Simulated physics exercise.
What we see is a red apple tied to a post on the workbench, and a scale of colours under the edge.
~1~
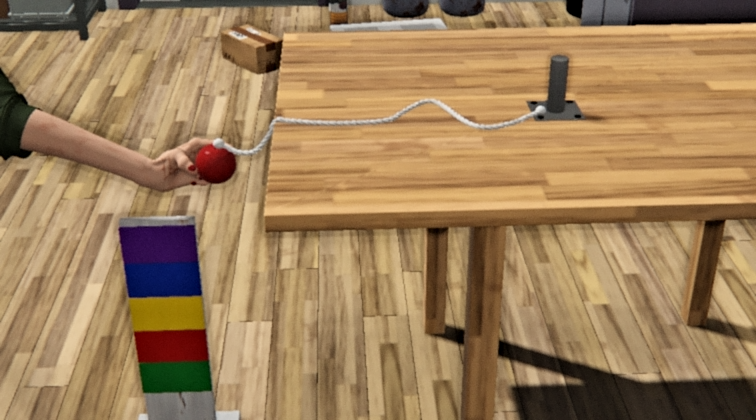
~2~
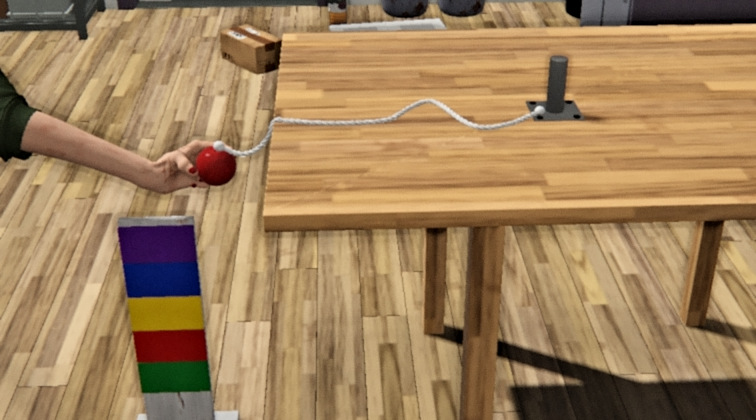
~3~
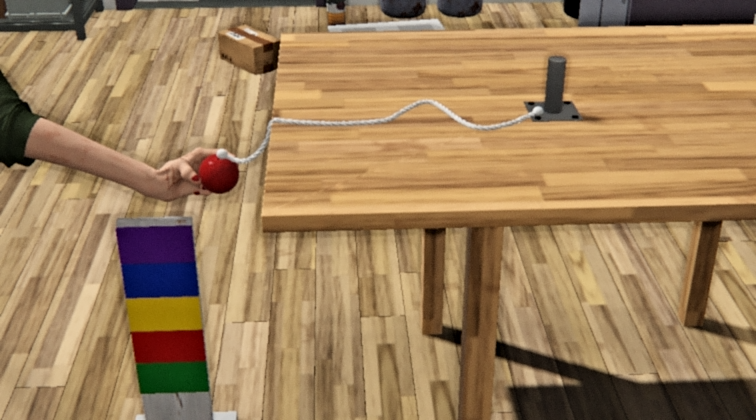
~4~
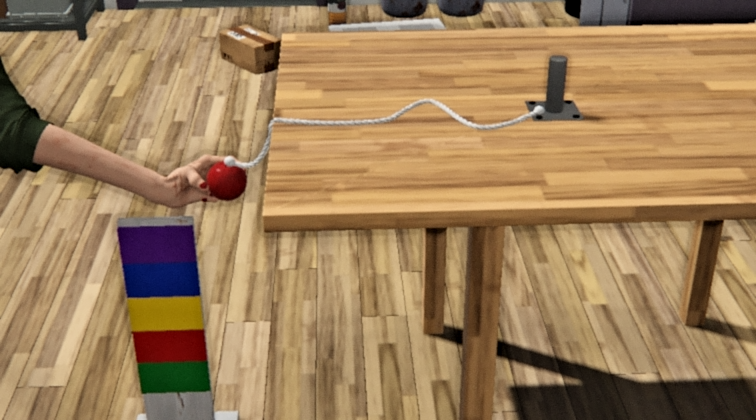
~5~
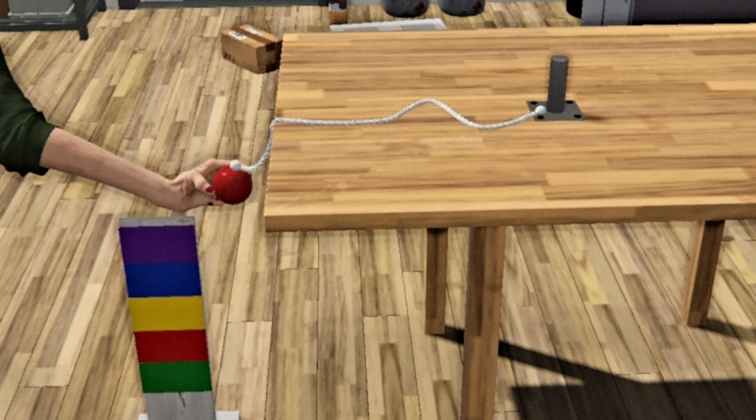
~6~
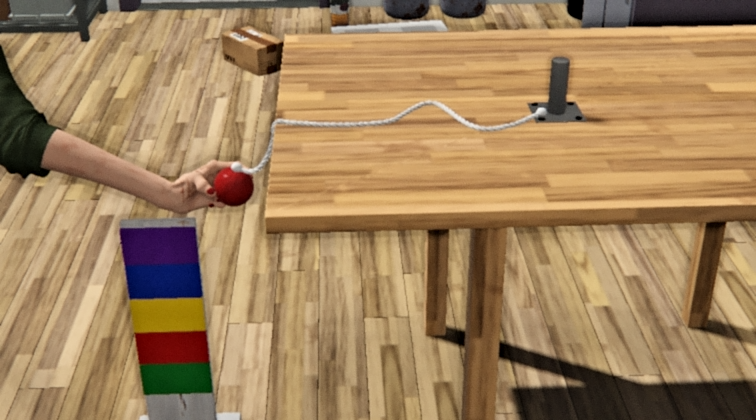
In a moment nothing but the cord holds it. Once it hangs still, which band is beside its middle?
Its middle rests at the blue band.
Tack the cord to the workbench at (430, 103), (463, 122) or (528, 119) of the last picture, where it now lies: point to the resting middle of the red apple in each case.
Try by try, around (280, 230), (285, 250) and (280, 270).
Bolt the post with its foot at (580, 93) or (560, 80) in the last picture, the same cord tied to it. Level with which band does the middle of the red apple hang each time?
Try by try: Purple; purple.
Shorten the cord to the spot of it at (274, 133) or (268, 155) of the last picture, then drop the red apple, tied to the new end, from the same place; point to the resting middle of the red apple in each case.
In that order: (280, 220) and (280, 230).
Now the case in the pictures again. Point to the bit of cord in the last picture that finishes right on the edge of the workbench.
It lies at about (351, 125).
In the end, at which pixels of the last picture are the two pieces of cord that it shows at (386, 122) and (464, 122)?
At (312, 120), then (440, 115).
Soon after, apple near (293, 271); level with blue.
After that, apple near (267, 277); level with blue.
In the end, apple near (280, 276); level with blue. The blue one.
